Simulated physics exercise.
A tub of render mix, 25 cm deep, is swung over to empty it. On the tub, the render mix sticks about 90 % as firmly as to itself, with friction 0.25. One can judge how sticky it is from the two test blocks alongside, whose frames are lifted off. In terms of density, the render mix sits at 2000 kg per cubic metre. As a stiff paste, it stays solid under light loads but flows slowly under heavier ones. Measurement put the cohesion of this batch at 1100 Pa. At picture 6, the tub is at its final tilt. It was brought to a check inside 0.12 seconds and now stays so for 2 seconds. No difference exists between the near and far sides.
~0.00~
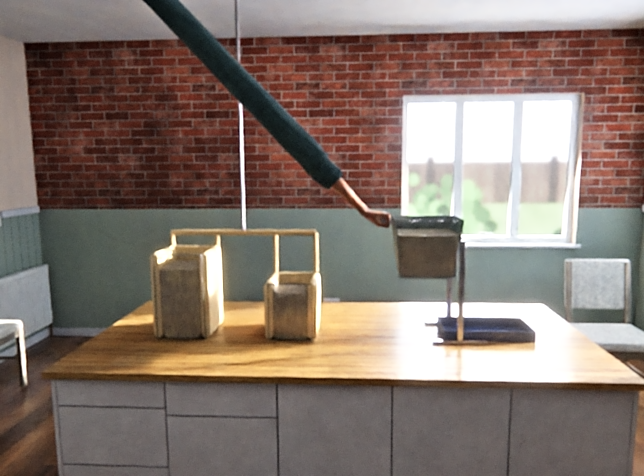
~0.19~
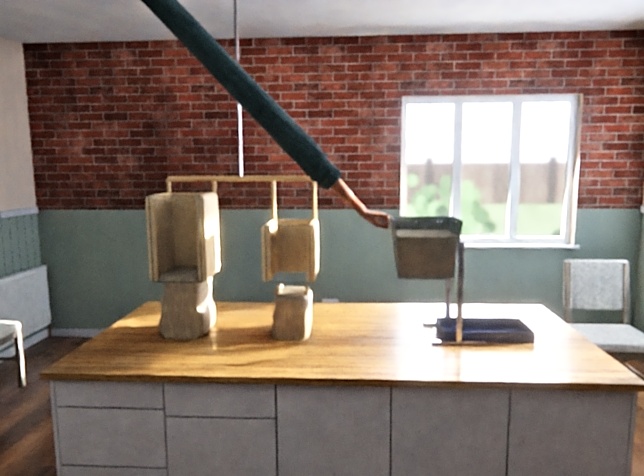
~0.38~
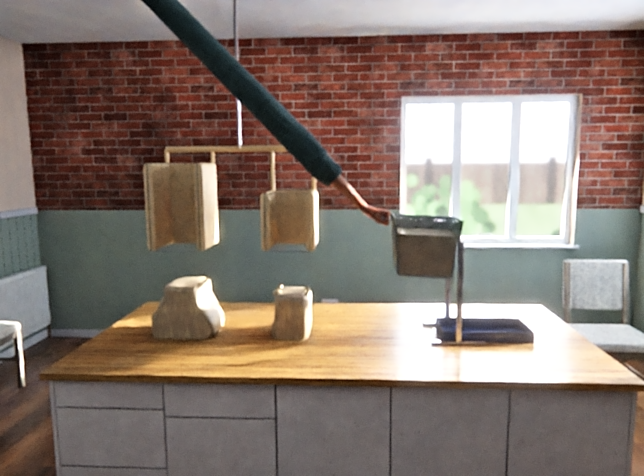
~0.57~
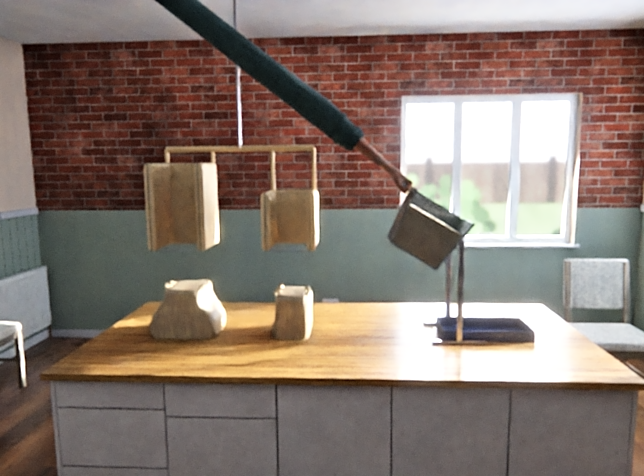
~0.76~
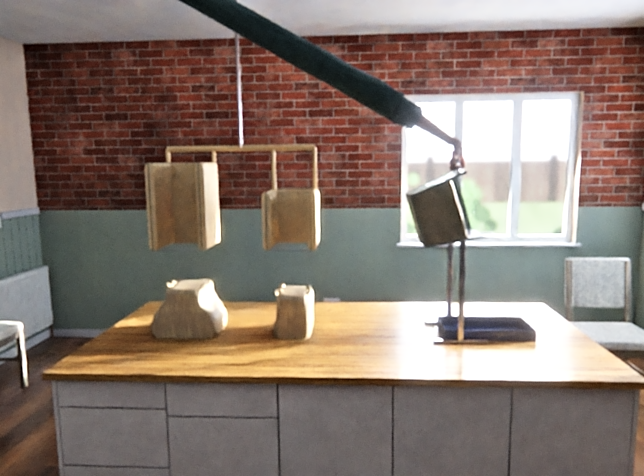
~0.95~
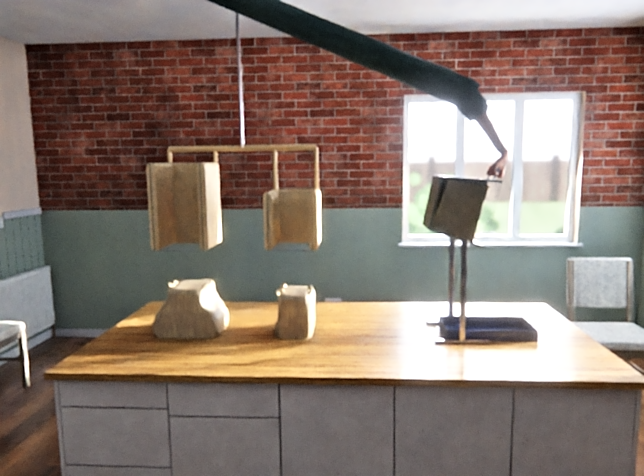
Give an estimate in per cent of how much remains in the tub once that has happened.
38 %.
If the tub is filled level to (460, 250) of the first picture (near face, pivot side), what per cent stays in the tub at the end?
Then roughly 50 %.
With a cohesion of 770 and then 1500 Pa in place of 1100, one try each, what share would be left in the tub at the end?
The answers, in order, are 35 % and 45 %.
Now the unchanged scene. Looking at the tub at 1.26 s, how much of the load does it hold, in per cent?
The tub holds some 55 % at that moment.
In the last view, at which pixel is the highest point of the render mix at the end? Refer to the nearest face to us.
About (465, 215).
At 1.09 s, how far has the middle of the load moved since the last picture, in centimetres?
6 cm.
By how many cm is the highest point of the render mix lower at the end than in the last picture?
Roughly 15 cm.
After 1.09 s, the tub is at 102 degrees and holds 96 %.
After 1.26 s, the tub is at 102 degrees and holds 56 %.
After 1.43 s, the tub is at 102 degrees and holds 38 %.
After 1.60 s, the tub is at 102 degrees and holds 38 %.
After 2.95 s, at the end, the tub is at 102 degrees and holds 38 %.
